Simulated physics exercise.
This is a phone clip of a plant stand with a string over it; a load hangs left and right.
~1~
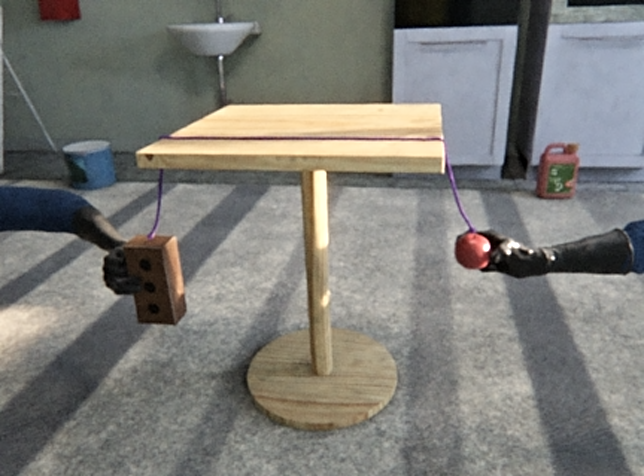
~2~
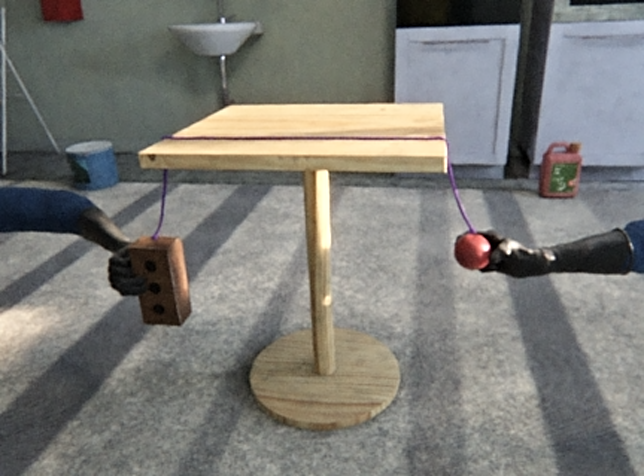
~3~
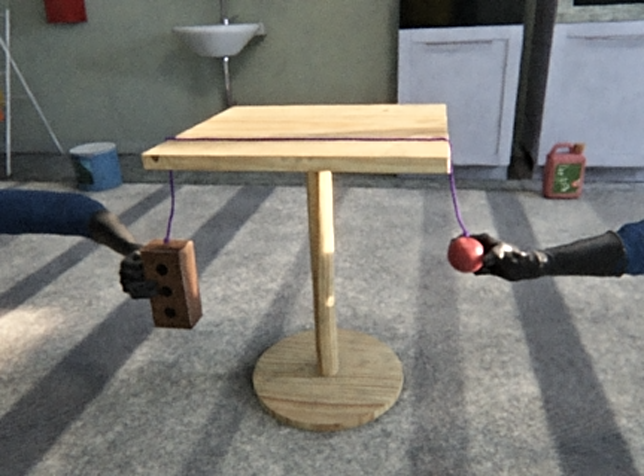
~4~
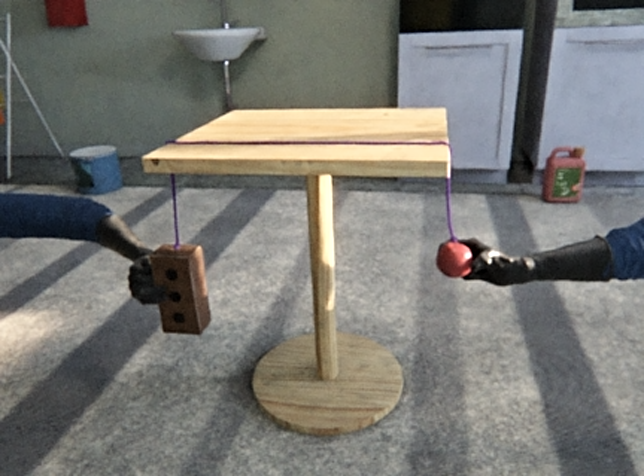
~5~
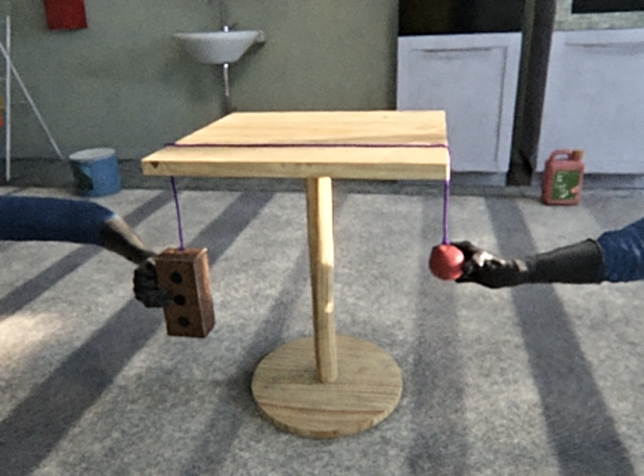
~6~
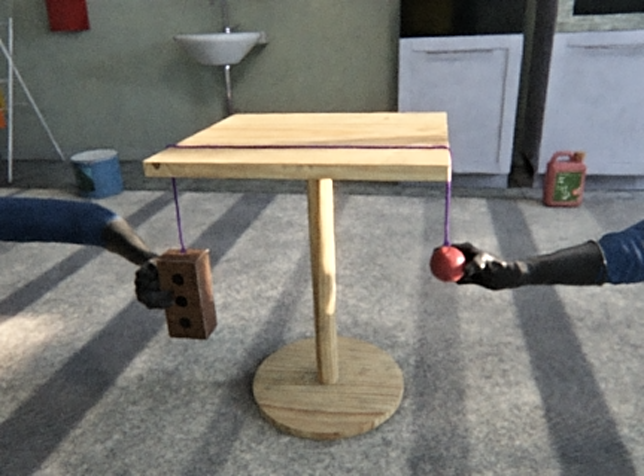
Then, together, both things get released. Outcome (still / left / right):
Leftward motion.
Then, 0.70 s past the final frame, left brick down on the floor near (208, 376); right apple pulled up onto the top.
Then, 1.22 s past the final frame, left brick down on the floor near (190, 371); right apple down on the floor.
When it is over, left brick down on the floor near (163, 375); right apple down on the floor. The string drops leftwards.
